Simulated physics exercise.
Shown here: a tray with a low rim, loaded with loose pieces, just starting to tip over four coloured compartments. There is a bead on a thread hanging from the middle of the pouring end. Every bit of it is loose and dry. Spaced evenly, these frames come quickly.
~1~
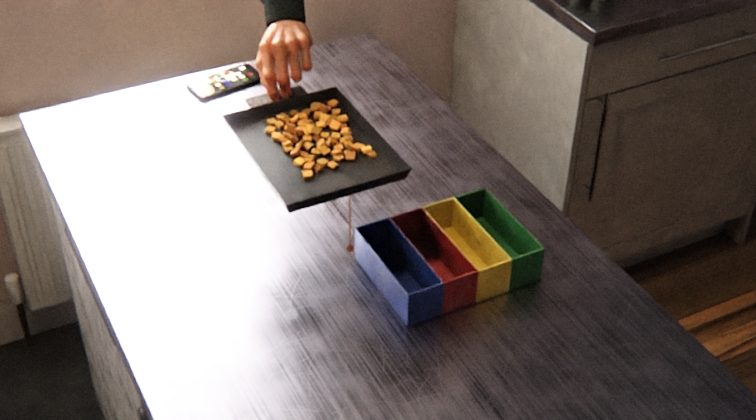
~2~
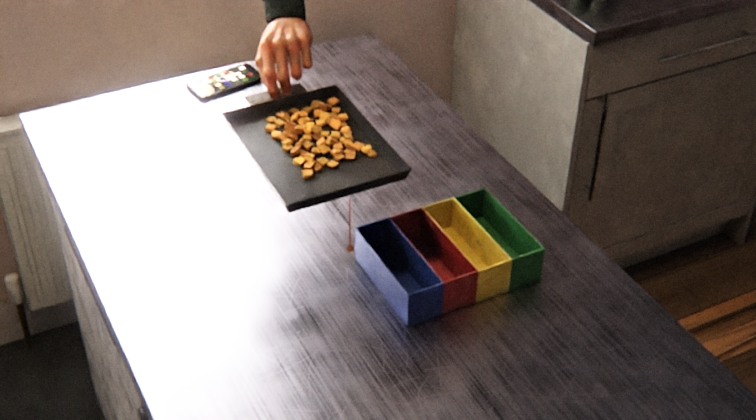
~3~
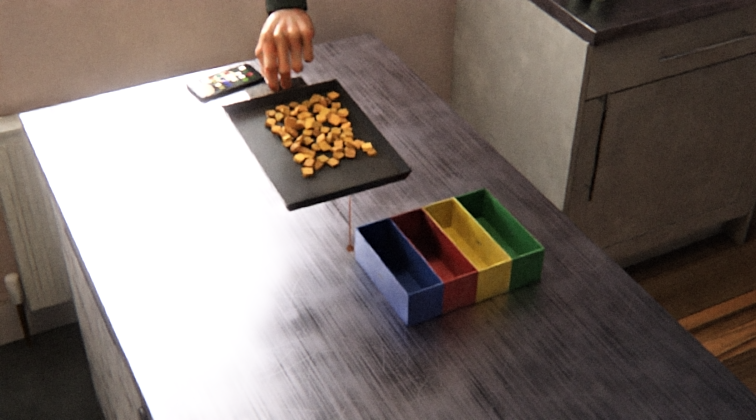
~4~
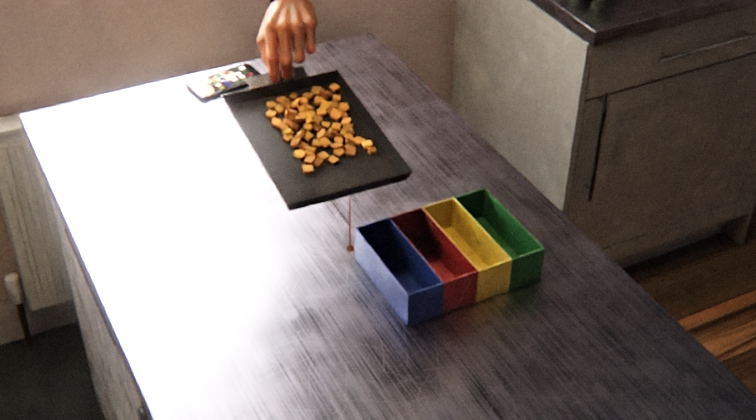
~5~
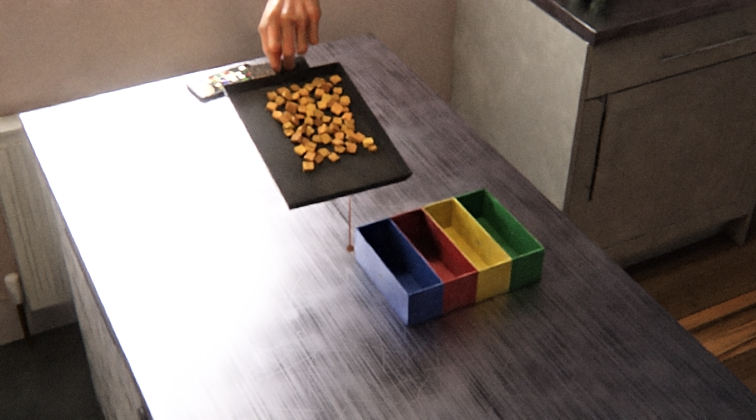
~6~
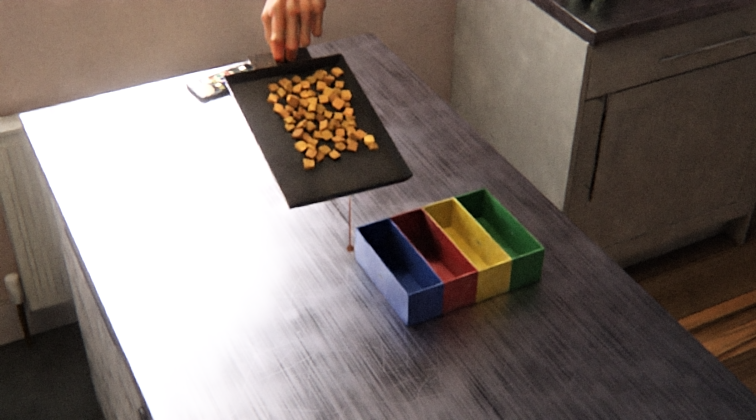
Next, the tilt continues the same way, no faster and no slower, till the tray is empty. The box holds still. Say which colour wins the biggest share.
Blue wins the biggest share.
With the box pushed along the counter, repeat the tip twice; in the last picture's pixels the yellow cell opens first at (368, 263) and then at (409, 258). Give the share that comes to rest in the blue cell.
Respectively 0 percent and 10 percent.
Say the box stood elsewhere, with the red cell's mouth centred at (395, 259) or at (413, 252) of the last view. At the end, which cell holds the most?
The red cell, then that red cell.
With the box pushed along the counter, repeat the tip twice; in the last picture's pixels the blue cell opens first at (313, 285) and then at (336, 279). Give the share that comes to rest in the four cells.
About 100 in a hundred, then about 100 in a hundred.
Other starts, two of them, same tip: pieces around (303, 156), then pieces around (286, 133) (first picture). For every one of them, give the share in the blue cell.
Close to 40 %, followed by close to 40 %.
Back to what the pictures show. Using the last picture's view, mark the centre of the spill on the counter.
I'd put the middle somewhere around (377, 315) in the last picture.
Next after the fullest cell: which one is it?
The red cell.
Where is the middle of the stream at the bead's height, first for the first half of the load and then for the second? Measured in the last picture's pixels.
(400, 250) first, (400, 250) later.
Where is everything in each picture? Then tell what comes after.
Corners of the pouring end at (289, 202) and (406, 168), level; middle of the load at (316, 132), cereal squares; bead on its thread at (350, 248); blue cell at (425, 302); red cell at (460, 289); yellow cell at (494, 278); green cell at (527, 266), in the first frame.
Corners of the pouring end at (289, 202) and (406, 168), level; middle of the load at (316, 130), in the second frame.
Corners of the pouring end at (289, 202) and (406, 169), tipped barely, lowest at the right corner; middle of the load at (316, 126), in the third frame.
Corners of the pouring end at (290, 201) and (407, 170), tipped a little, lowest at the right corner; middle of the load at (316, 120), in the fourth frame.
Corners of the pouring end at (290, 201) and (407, 172), tipped a little, lowest at the right corner; middle of the load at (317, 114), in the fifth frame.
Corners of the pouring end at (291, 201) and (408, 173), tipped clearly, lowest at the right corner; middle of the load at (319, 109); blue cell at (425, 302); red cell at (460, 289); yellow cell at (494, 278); green cell at (527, 266), in the sixth frame.
Soon after the last picture, tray tipped steeply; most on the tray; a stray few in the blue cell; a small part falling or outside the box.
A little later, tray tipped right over; about a third on the tray; about a third in the blue cell; a small part in the red cell; about a quarter falling or outside the box.
Later still, tray tipped past a quarter turn; about half in the blue cell; about a quarter in the red cell; about a quarter falling or outside the box.
At rest, tray tipped past a quarter turn; about half in the blue cell; about a quarter in the red cell; none in the yellow cell; none in the green cell; about a quarter outside the box.
